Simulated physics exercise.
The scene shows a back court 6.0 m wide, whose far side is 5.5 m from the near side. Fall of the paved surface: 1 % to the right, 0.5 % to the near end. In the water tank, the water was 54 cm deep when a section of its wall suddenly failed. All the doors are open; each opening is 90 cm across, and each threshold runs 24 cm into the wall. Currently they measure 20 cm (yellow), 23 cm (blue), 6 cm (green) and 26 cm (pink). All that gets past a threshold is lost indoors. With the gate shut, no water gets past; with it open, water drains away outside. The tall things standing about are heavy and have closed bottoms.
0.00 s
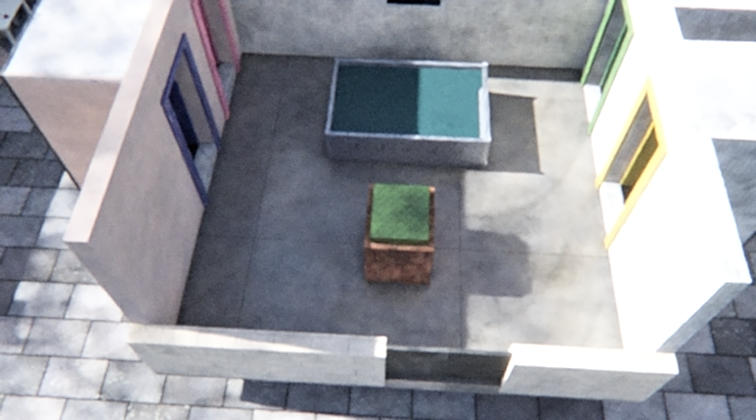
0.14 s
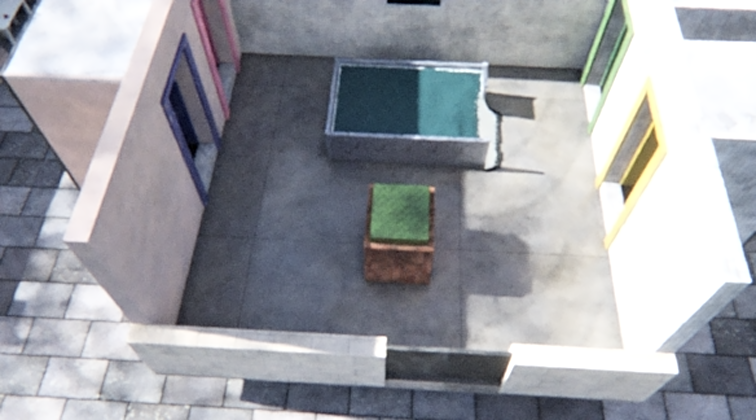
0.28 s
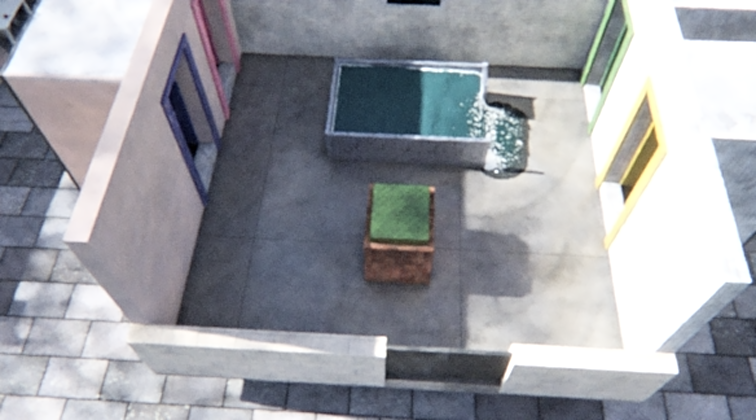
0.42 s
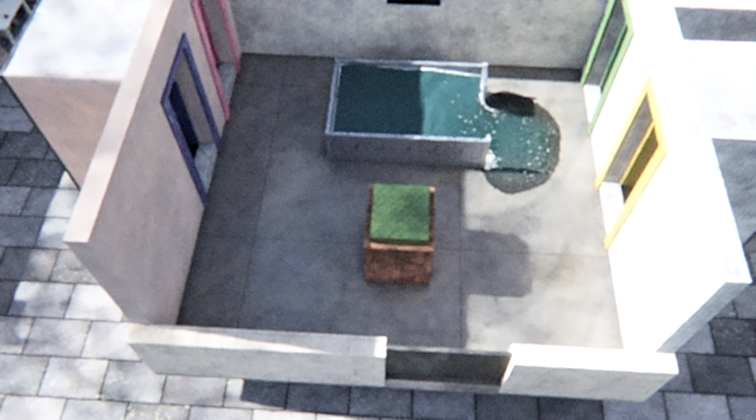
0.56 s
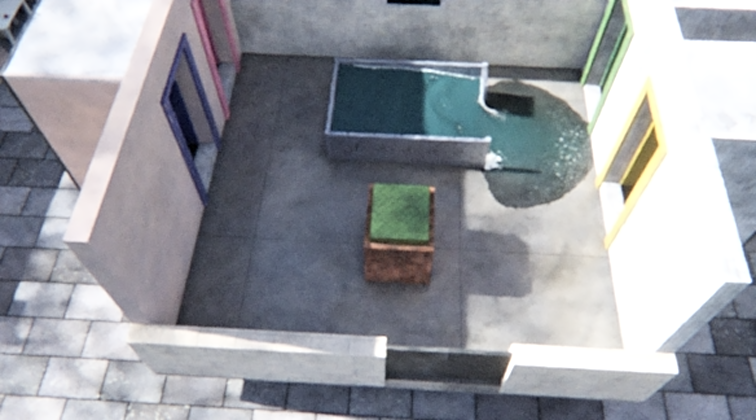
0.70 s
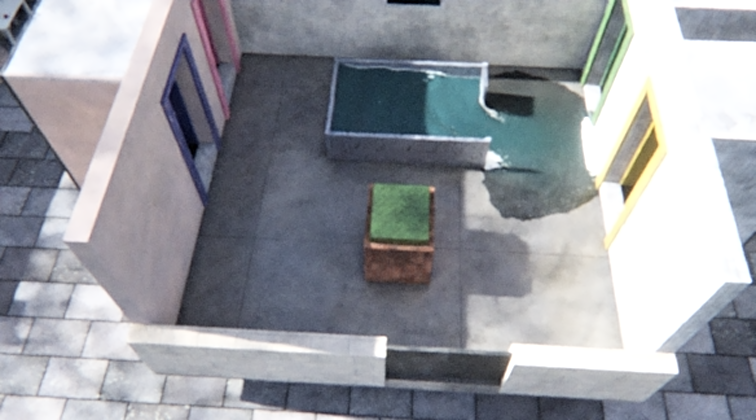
Water poured out through a gap in the right side of the raised tank in the walled courtyard and spread across the paved floor in a widening puddle, while the grass-topped brick block stayed still.
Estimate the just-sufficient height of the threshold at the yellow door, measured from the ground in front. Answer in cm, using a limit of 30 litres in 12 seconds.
I would say 16 cm.
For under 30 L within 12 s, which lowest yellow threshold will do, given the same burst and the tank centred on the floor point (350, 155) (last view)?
That setup calls for roughly 19 cm.
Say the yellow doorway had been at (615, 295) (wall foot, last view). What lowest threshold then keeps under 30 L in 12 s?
Around 7.0 cm would do it.
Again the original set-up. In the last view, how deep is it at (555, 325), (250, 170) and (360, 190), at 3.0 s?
Roughly 5, 0 and 0 cm, in turn.
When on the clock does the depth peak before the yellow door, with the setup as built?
Peak: Close to 2.0 s.
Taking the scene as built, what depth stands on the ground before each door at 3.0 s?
Lab note, cm: Yellow 18; blue 0; green 19; pink 0.
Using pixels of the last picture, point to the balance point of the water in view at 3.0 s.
Centre of mass: About (494, 164) px.
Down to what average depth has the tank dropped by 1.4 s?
About 37 cm.
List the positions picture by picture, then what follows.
Still water, 54 cm deep, in the water tank at (409, 101); the yellow door at (625, 175) is dry, in the first frame.
Water pours out at (481, 129) and has run 0.3 m, to (496, 126); about 10 cm deep outside, 54 cm at the back, in the second frame.
The front is at (523, 142), 0.7 m from the gap at (481, 131); 0.8 m2 of floor is wet, 54 cm left at the back, in the third frame.
Water pours out at (481, 131) and has run 1.2 m, to (556, 135); about 7 cm deep outside, 54 cm at the back, in the fourth frame.
Water pours out at (481, 132) and has run 1.8 m, to (591, 151); about 5 cm deep outside, 54 cm at the back, in the fifth frame.
Water pours out at (481, 132) and has run 1.9 m, to (596, 123); about 5 cm deep outside, 52 cm at the back; the yellow door at (625, 175), 2.3 m from the gap, is still 0.4 m from the nearest water, in the sixth frame.
After 1.4 s water covers 20 % of the floor, deepest (33 cm) near (582, 162); 21 cm at the yellow door, 0 litres in over its 20 cm threshold.
After 3.0 s water covers 35 % of the floor, deepest (29 cm) near (625, 375); 18 cm at the yellow door, 7 litres in over its 20 cm threshold.
After 12.0 s water covers 100 % of the floor, deepest (10 cm) near (625, 375); 6 cm at the yellow door, 8 litres in over its 20 cm threshold.
At the yellow door as built, the water arrived by 0.9 s and peaked near 23 cm at 2.0 s.
Run again over the same 12 s with other heights there, 46 litres in over 13.5 cm, 14 litres over 18.5 cm. The limit of 30 litres is kept from about 16 cm up.
